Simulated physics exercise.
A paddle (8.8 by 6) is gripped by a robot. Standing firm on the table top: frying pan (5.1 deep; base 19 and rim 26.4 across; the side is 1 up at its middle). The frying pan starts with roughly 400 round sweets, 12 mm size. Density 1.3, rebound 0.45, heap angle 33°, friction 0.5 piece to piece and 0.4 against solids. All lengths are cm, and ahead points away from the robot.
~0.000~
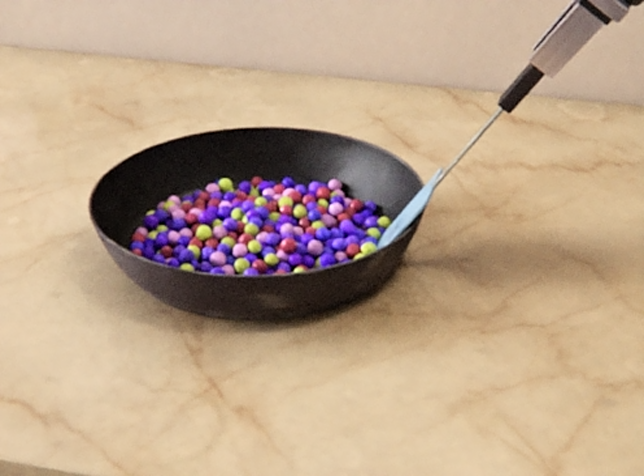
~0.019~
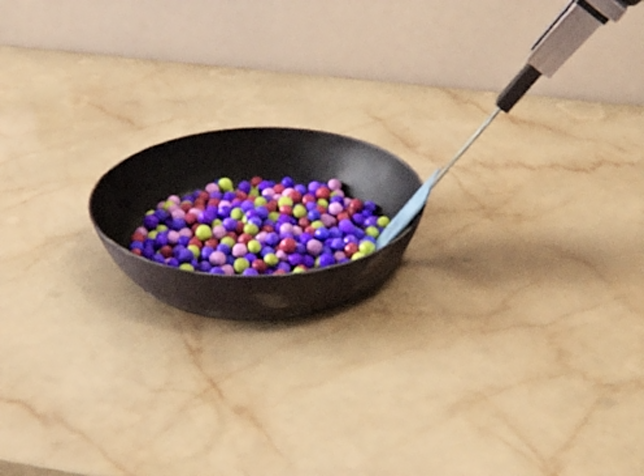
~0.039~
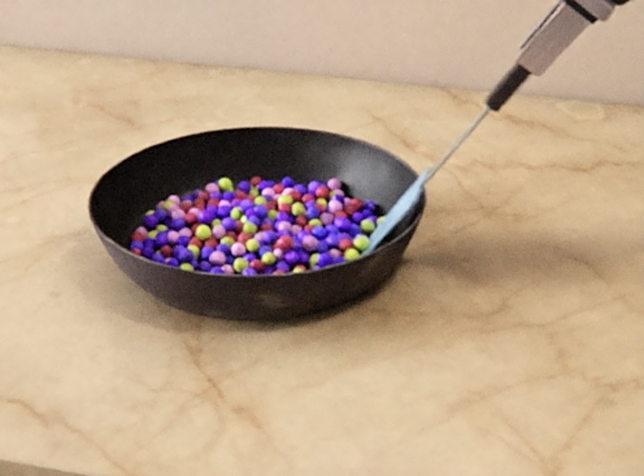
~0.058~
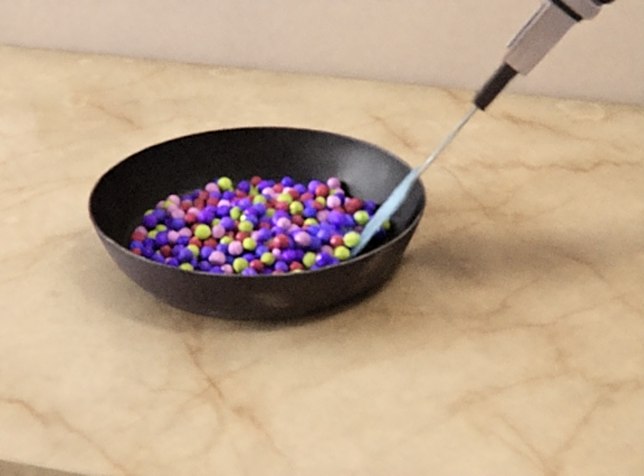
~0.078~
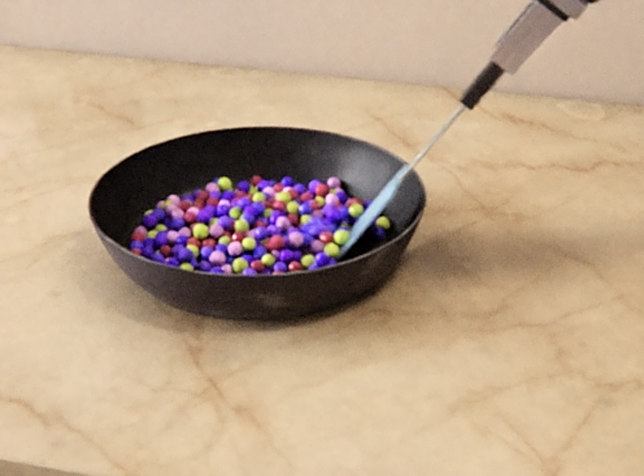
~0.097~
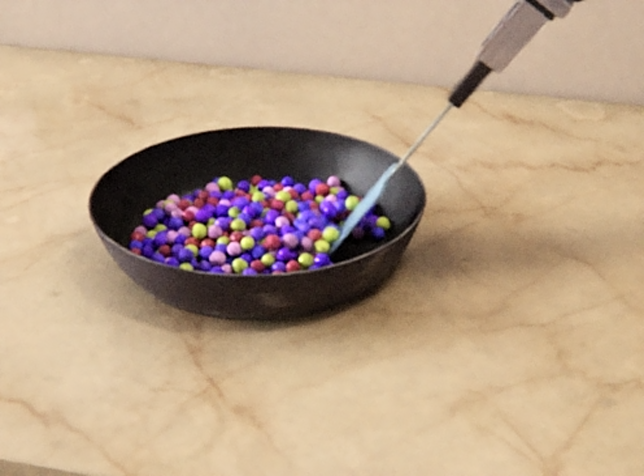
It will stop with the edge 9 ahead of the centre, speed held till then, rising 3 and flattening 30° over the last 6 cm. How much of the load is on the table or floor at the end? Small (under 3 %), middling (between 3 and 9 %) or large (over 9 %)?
A small share, under 3 %, ends on the table or floor.
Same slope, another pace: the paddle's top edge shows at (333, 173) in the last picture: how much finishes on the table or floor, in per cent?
About 10 per cent.
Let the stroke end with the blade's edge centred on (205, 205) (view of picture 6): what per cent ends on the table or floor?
Some 0 per cent.
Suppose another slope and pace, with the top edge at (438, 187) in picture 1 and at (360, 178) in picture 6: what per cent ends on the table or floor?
Some 5 per cent.
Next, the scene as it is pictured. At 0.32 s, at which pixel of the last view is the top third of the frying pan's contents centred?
At about (189, 211).
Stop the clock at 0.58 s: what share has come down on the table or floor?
About 0 per cent.
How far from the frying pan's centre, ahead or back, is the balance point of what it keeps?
Some 3.5 cm ahead.
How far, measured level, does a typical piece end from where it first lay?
About 2 cm.
After 0.21 s, sloping 55°, highest piece 5 above the table; 398 in the frying pan.
After 0.32 s, sloping 43°, highest piece 5 above the table; 398 in the frying pan.
After 0.58 s, sloping 25°, highest piece 5 above the table; 398 in the frying pan.
After 1.63 s, sloping 25°, highest piece 5 above the table; 398 in the frying pan.
In the end, 398 in the frying pan. That is 0 % on the table or floor.
